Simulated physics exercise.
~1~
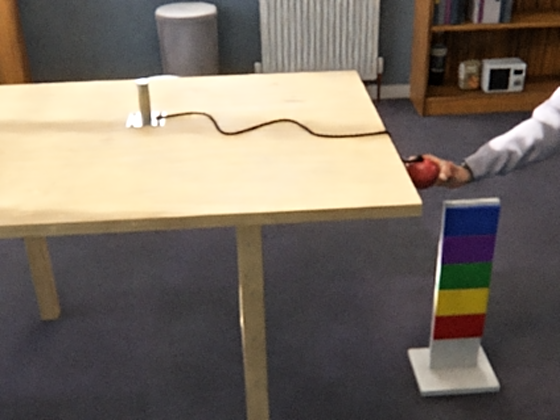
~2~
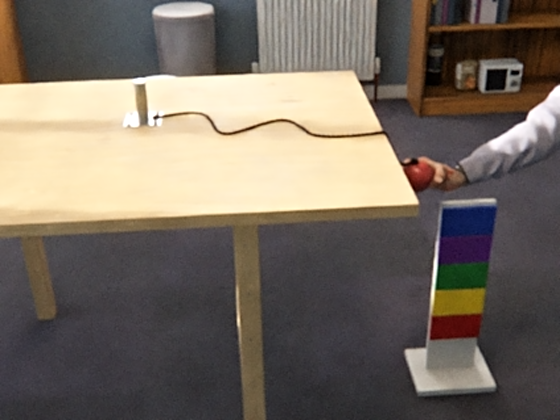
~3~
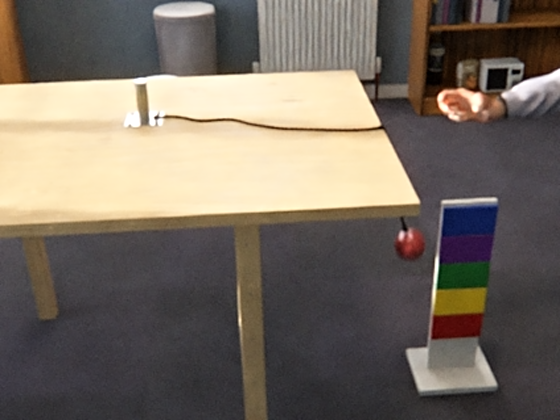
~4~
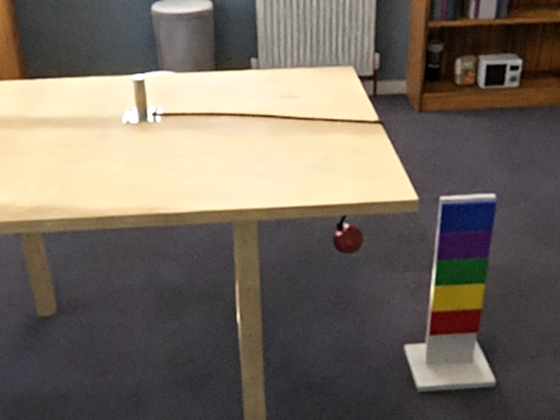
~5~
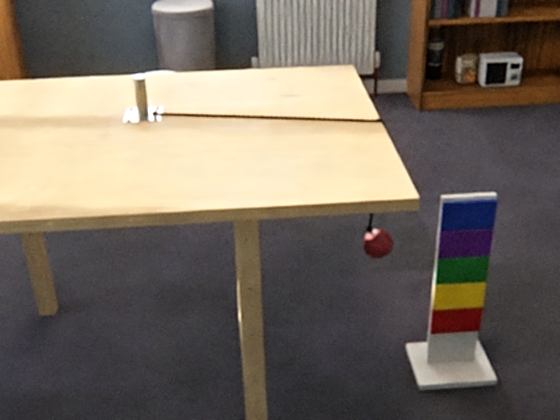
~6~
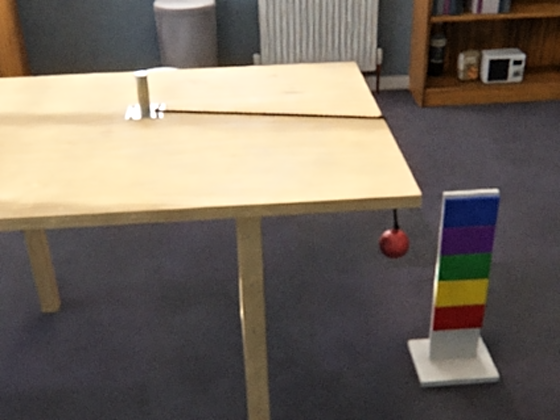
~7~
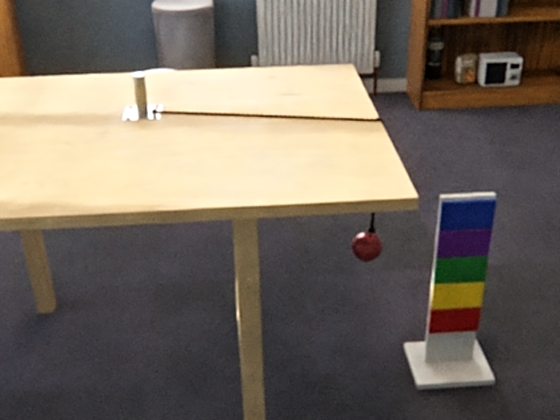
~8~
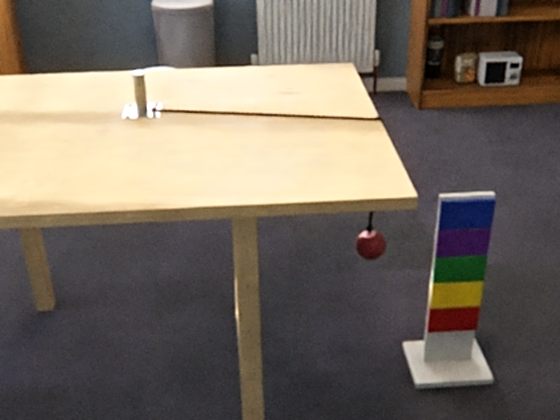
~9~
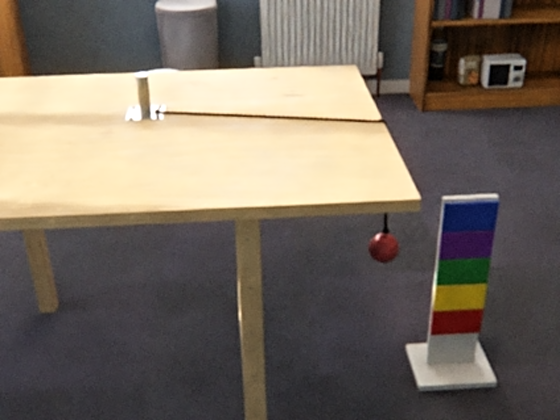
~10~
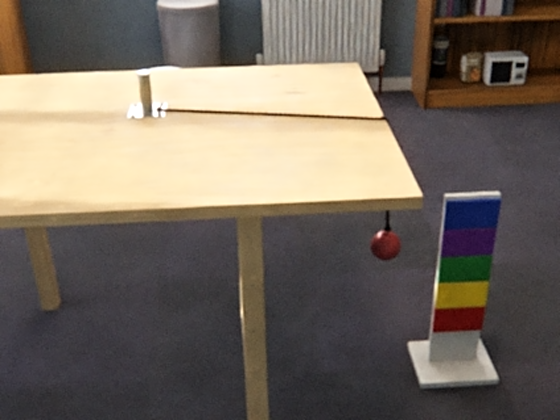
Red apple on a cord tied to a desk post dropping from a hand, swinging and hanging level with the purple band.
